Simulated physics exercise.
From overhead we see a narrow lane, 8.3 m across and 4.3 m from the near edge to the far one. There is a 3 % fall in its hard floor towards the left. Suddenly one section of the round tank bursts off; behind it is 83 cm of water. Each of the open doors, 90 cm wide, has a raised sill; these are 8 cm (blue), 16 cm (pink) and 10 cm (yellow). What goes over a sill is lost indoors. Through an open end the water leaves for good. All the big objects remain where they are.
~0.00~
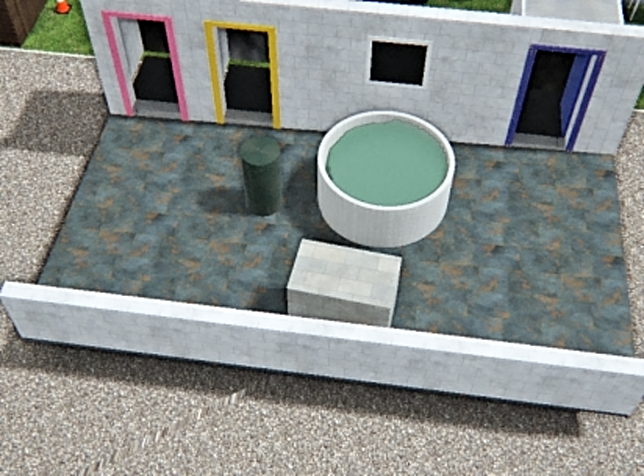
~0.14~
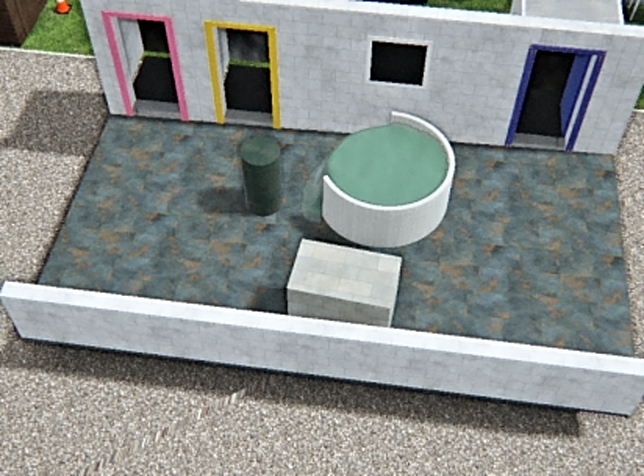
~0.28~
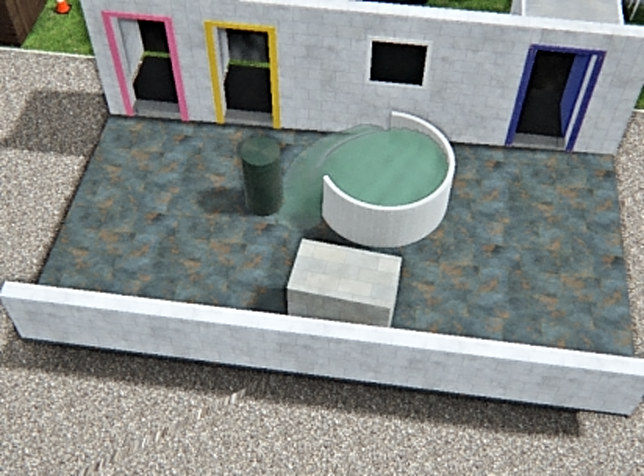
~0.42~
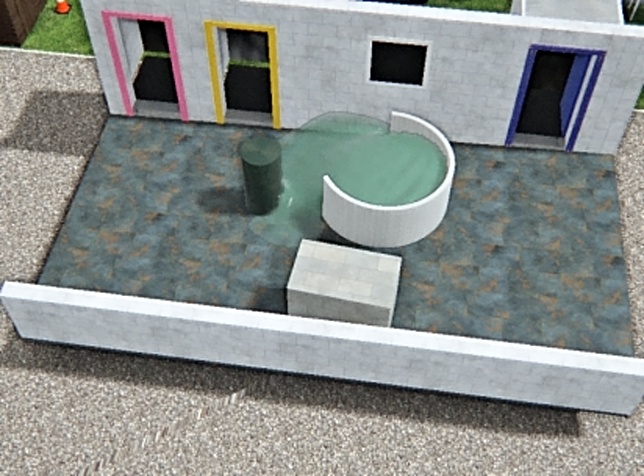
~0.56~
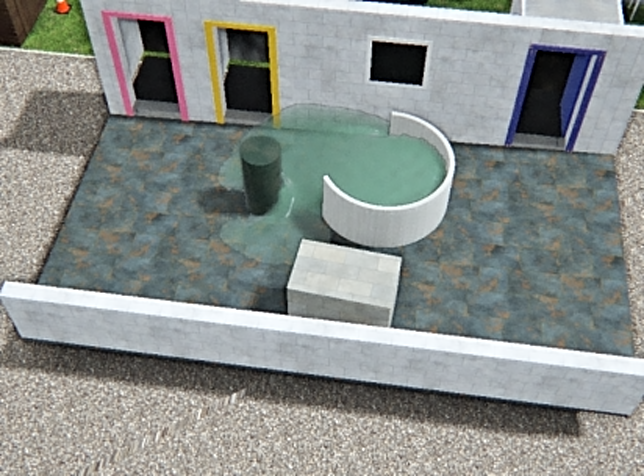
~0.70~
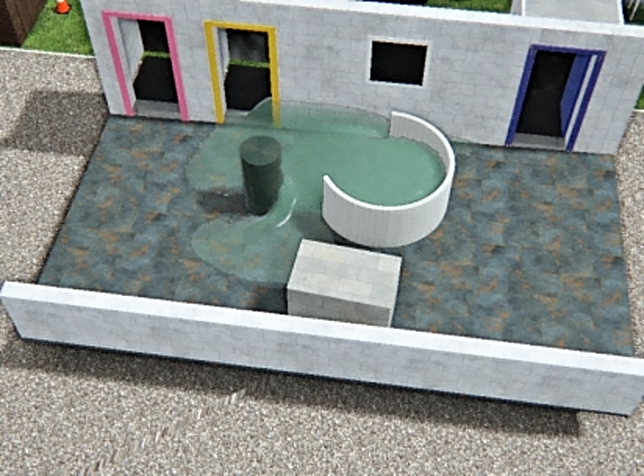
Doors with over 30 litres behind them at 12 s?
Blue door not over, pink door not over, yellow door over.
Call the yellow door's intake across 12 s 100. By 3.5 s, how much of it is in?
About 100%.
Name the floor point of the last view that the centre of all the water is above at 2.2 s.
The water is centred near (287, 177).
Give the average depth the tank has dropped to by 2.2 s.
About 17 centimetres on average.
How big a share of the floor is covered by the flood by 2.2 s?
Some 50 per cent of the floor is wet.
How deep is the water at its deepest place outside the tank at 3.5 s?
Around 14 centimetres deep.
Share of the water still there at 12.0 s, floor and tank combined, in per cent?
Near 10 in a hundred is still there.
After 1.4 s water covers 45 % of the floor and is deepest (38 cm) near (343, 133); blue door 2 cm at the sill, 0 L in, pink door 17 cm at the sill, 0 L in, yellow door 26 cm at the sill, 24 L in.
After 2.2 s water covers 50 % of the floor and is deepest (26 cm) near (292, 175); blue door 3 cm at the sill, 0 L in, pink door 15 cm at the sill, 2 L in, yellow door 20 cm at the sill, 78 L in.
After 3.5 s water covers 60 % of the floor and is deepest (14 cm) near (278, 190); blue door 2 cm at the sill, 0 L in, pink door 8 cm at the sill, 2 L in, yellow door 11 cm at the sill, 103 L in.
After 7.0 s water covers 45 % of the floor and is deepest (5 cm) near (287, 199); blue door 1 cm at the sill, 0 L in, pink door 4 cm at the sill, 2 L in, yellow door 5 cm at the sill, 106 L in.
After 12.0 s water covers 15 % of the floor and is deepest (2 cm) near (352, 288); blue door 0 cm at the sill, 0 L in, pink door 2 cm at the sill, 2 L in, yellow door 1 cm at the sill, 106 L in.
